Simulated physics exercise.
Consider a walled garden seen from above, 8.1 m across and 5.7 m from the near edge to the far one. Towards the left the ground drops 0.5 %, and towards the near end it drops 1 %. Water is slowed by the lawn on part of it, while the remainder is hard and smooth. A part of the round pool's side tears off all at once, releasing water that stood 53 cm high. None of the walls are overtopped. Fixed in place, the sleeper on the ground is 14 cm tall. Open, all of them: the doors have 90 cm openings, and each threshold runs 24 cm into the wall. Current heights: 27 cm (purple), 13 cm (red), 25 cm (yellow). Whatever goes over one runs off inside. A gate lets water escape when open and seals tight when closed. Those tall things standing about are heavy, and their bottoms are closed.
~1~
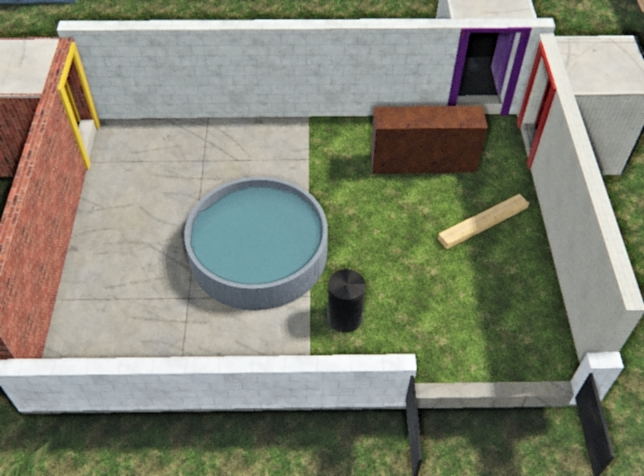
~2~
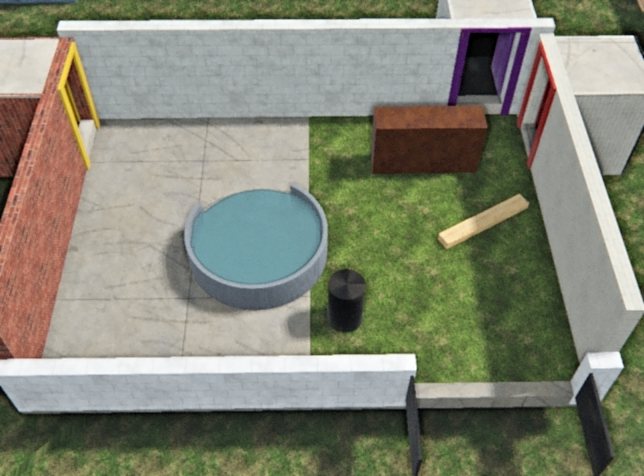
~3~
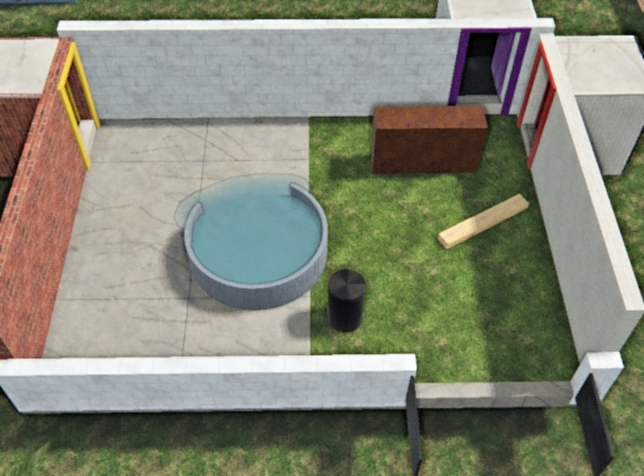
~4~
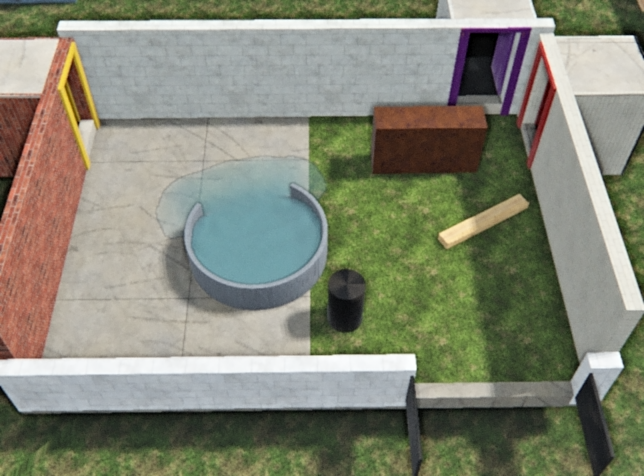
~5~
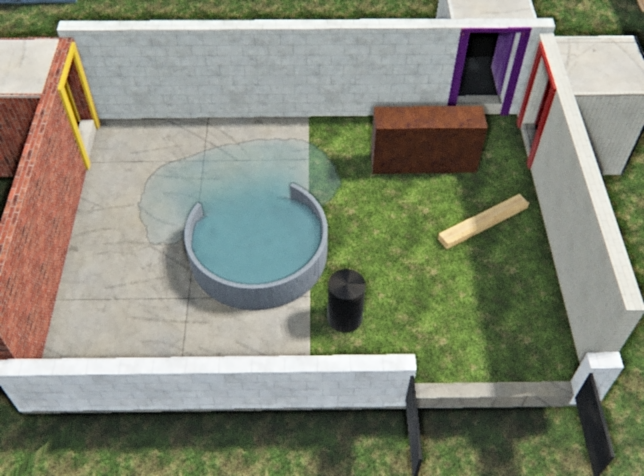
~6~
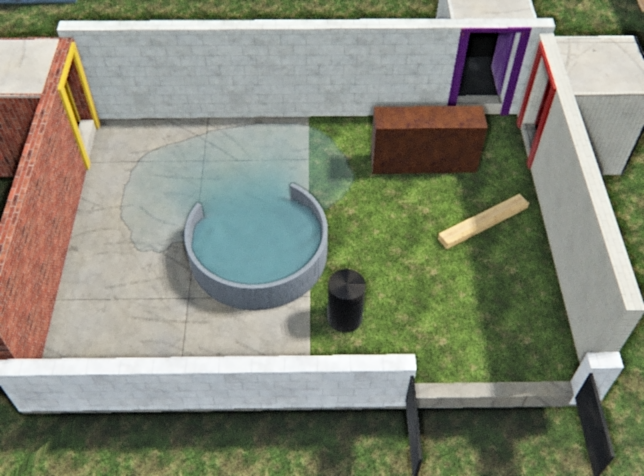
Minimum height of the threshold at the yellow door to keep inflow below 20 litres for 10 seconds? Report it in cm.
Minimum: Approx. 22 cm.
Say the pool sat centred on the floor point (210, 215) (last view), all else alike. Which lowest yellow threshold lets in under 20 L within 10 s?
At least some 26 centimetres tall.
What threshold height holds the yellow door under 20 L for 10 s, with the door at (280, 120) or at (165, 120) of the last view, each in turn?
In turn: Roughly 18 cm, roughly 14.5 cm.
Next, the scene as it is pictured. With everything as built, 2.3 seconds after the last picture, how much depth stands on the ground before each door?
Depths, in cm - purple: 0, red: 0, yellow: 26.
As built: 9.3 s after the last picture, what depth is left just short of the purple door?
It works out to about 4.0 centimetres deep.
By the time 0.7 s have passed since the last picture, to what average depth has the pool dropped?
About 31 cm.
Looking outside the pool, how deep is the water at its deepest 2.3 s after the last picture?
About 30 cm.
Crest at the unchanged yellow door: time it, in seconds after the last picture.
Around 1.8 seconds.
Then, 0.7 s after the last picture water covers 25 % of the floor, deepest (28 cm) near (221, 121); 7 cm at the yellow door, 0 litres in over its 25 cm threshold.
Then, 2.3 s after the last picture water covers 30 % of the floor, deepest (30 cm) near (96, 136); 26 cm at the yellow door, 6 litres in over its 25 cm threshold.
Then, 9.3 s after the last picture water covers 85 % of the floor, deepest (12 cm) near (36, 388); 5 cm at the yellow door, 9 litres in over its 25 cm threshold.
At the yellow door as built, the water peaked near 29 cm, 1.7 s after the last picture.
With a threshold of 17.5 cm, 48 litres would have come in within the 10 s; with 24 cm, 12 litres. So under 20 litres takes about 22 cm.
